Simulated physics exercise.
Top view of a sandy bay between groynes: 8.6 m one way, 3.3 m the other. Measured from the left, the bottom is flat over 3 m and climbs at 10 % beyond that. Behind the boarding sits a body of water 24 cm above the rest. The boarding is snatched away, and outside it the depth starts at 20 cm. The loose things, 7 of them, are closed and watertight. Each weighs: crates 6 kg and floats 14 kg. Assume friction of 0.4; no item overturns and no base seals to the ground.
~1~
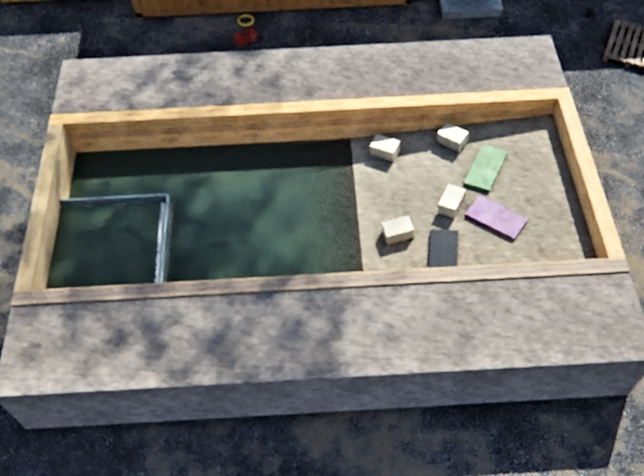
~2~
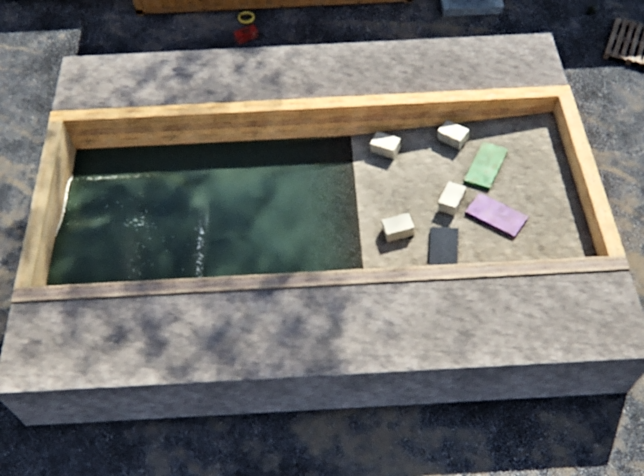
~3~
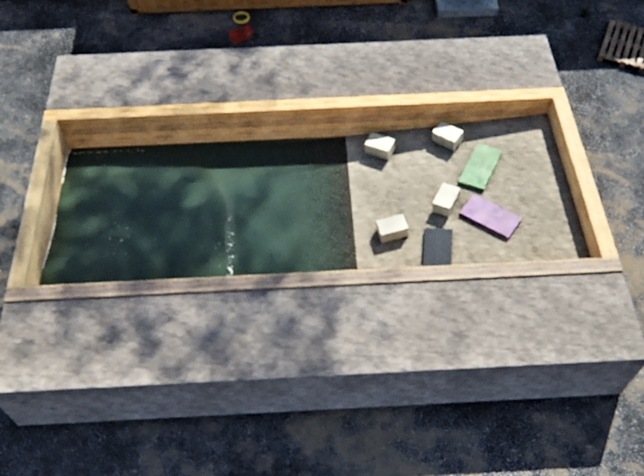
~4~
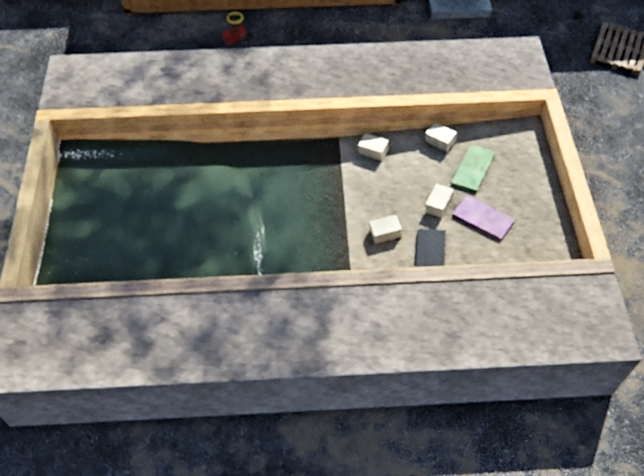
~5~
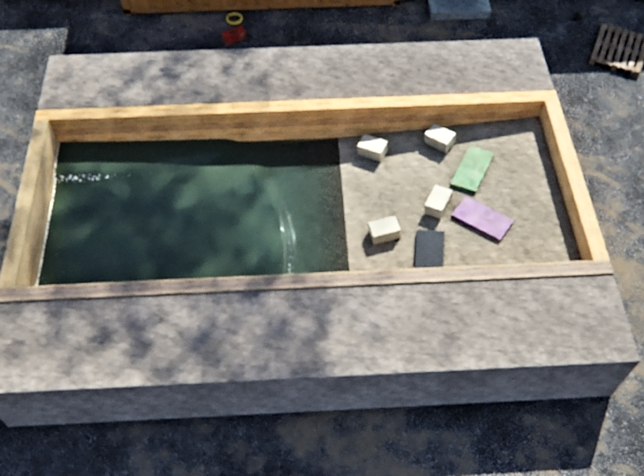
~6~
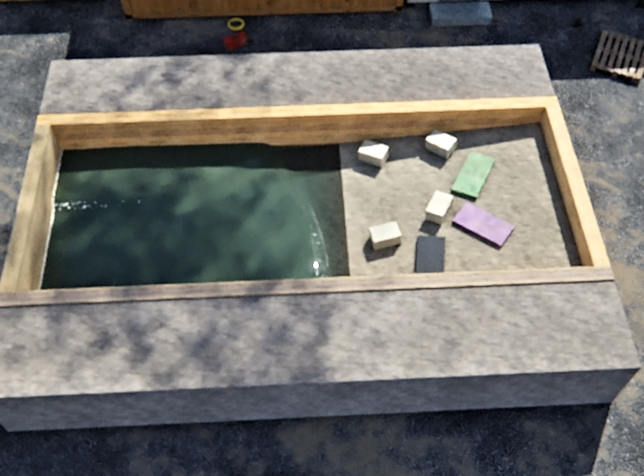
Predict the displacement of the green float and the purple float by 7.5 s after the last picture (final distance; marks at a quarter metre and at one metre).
Result: The green float is hardly moved, the purple float is hardly moved.
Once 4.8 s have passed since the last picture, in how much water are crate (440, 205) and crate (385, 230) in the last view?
I'd estimate 1 cm for the first and 6 cm for the second.
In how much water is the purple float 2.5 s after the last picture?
I'd say around 0 cm.
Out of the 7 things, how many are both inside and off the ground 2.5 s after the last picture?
At that time the total is 2.
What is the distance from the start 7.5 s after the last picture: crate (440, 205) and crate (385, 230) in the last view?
They sit 0 cm and 200 cm away, in the order given.
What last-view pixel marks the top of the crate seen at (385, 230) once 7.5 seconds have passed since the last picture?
Estimated pixel: About (270, 249).
Then, 0.6 s after the last picture the green float is near (474, 174), 0.0 m from its start, aground; the purple float is near (484, 223), 0.0 m from its start, aground; 0 afloat.
Then, 2.5 s after the last picture the green float is near (474, 174), 0.0 m from its start, aground; the purple float is near (484, 223), 0.0 m from its start, aground; 2 afloat.
Then, 4.8 s after the last picture the green float is near (474, 174), 0.0 m from its start, aground; the purple float is near (484, 223), 0.0 m from its start, aground; 1 afloat.
Then, 7.5 s after the last picture the green float is near (474, 174), 0.0 m from its start, aground; the purple float is near (484, 223), 0.0 m from its start, aground; 1 afloat.
